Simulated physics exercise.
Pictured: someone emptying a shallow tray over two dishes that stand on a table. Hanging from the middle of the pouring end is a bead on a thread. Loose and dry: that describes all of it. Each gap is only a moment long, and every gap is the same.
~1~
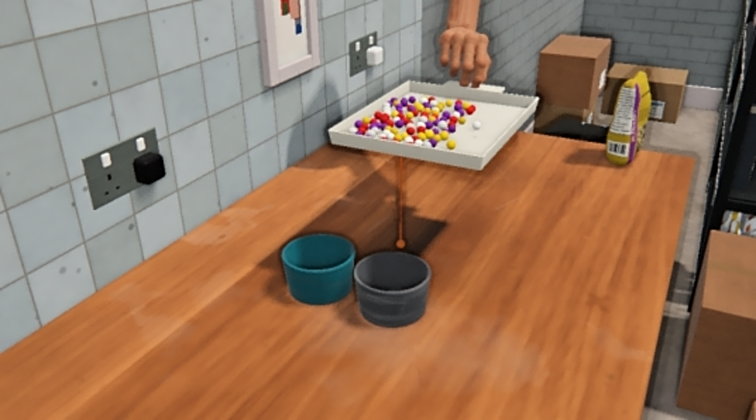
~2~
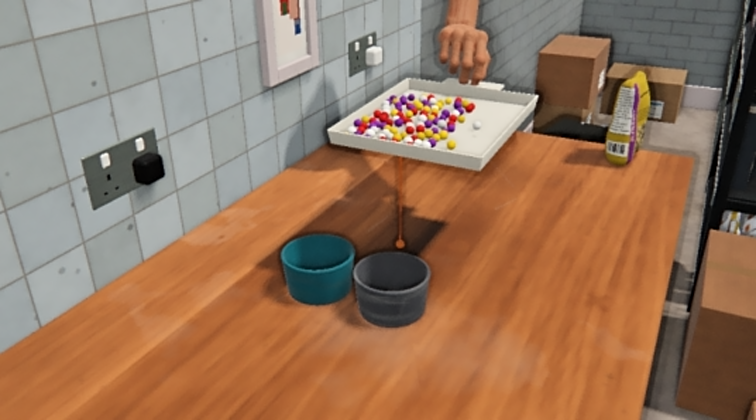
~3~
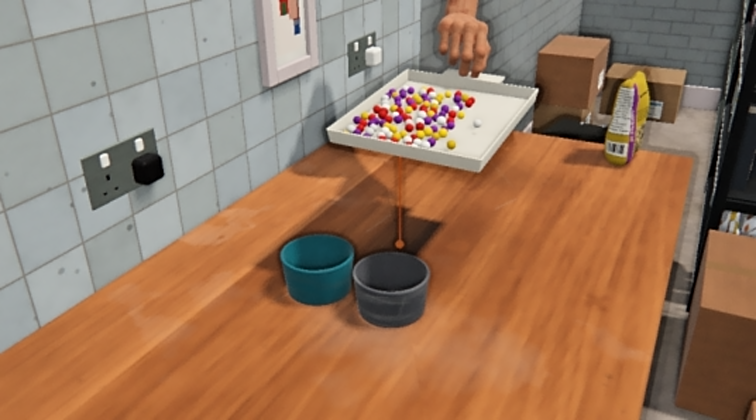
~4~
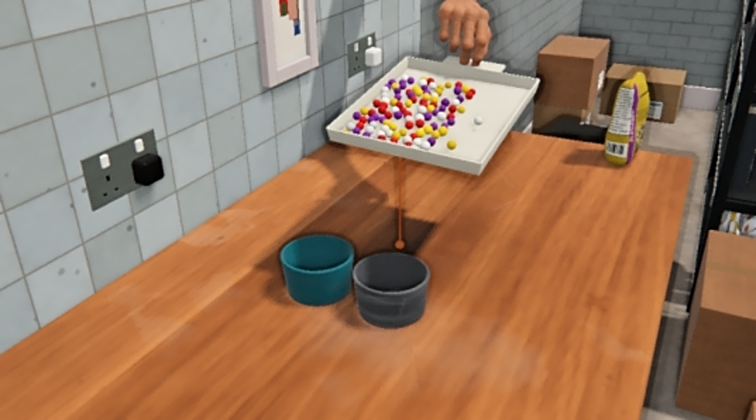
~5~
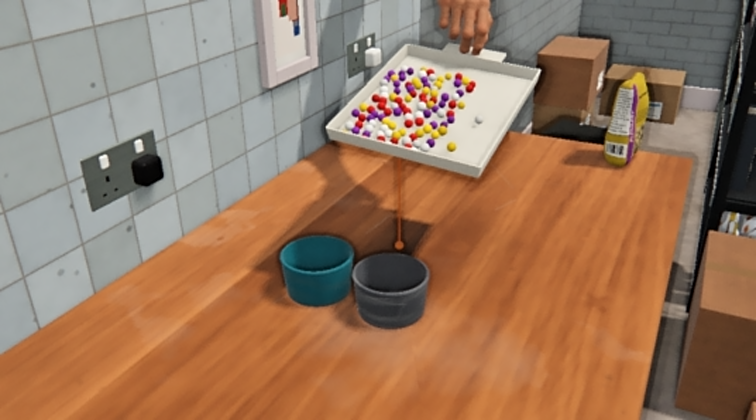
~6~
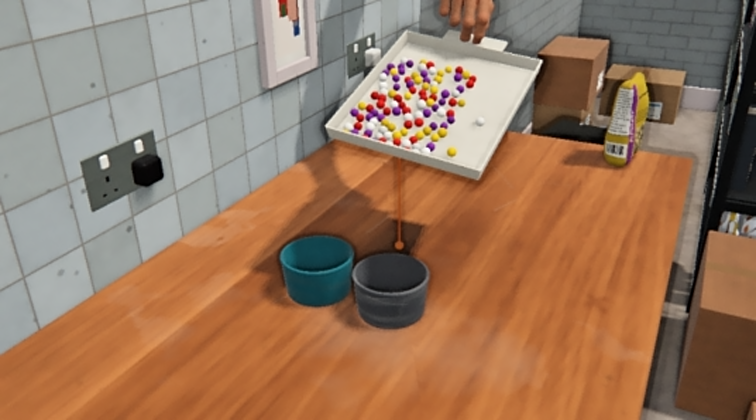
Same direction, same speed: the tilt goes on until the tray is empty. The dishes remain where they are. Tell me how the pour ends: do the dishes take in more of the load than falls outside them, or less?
Caught: Below half.
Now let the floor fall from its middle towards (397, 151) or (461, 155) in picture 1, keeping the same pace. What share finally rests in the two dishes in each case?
So it's 70 percent with the first slope and 0 percent with the other.
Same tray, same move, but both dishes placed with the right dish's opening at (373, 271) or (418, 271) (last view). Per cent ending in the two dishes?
About 10 per cent, then about 40 per cent.
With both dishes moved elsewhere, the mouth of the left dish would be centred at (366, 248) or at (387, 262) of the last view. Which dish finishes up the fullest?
In the first position the right of the two, in the second the right of the two.
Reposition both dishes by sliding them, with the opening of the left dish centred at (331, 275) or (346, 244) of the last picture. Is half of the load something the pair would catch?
Place 1: Lower than half; place 2: Lower than half.
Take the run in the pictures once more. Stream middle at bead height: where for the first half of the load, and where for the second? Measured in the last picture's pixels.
Near (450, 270) to start, and near (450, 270) afterwards.
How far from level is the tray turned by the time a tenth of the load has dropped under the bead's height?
Roughly 90 degrees of tilt.
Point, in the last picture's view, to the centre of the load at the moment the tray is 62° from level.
Around (431, 140).
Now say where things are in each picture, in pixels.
Corners of the pouring end at (332, 130) and (481, 155), level; middle of the load at (405, 121), round plastic beads; left dish at (301, 284); right dish at (376, 305); bead on its thread at (401, 244), in the first picture.
Corners of the pouring end at (331, 130) and (480, 156), level; middle of the load at (404, 120), in the second picture.
Corners of the pouring end at (330, 129) and (480, 158), tipped barely, lowest at the right corner; middle of the load at (403, 116), in the third picture.
Corners of the pouring end at (330, 128) and (480, 162), tipped a little, lowest at the right corner; middle of the load at (403, 111), in the fourth picture.
Corners of the pouring end at (329, 127) and (479, 165), tipped a little, lowest at the right corner; middle of the load at (403, 107), a stray few on the move, in the fifth picture.
Corners of the pouring end at (329, 126) and (479, 168), tipped clearly, lowest at the right corner; middle of the load at (402, 105), nearly all on the move; left dish at (299, 285); right dish at (374, 307), in the sixth picture.
Soon, tray tipped steeply; nearly all on the tray; a stray few outside both; a small part in the air.
A while on, tray tipped right over; about a quarter on the tray; a small part in the right dish; a stray few in the left dish; about a third outside both; about a third in the air.
Towards the end, tray tipped past a quarter turn; about a quarter in the right dish; a stray few in the left dish; most outside both.
Finally, tray tipped past a quarter turn; about a quarter in the right dish; a stray few in the left dish; most outside both.
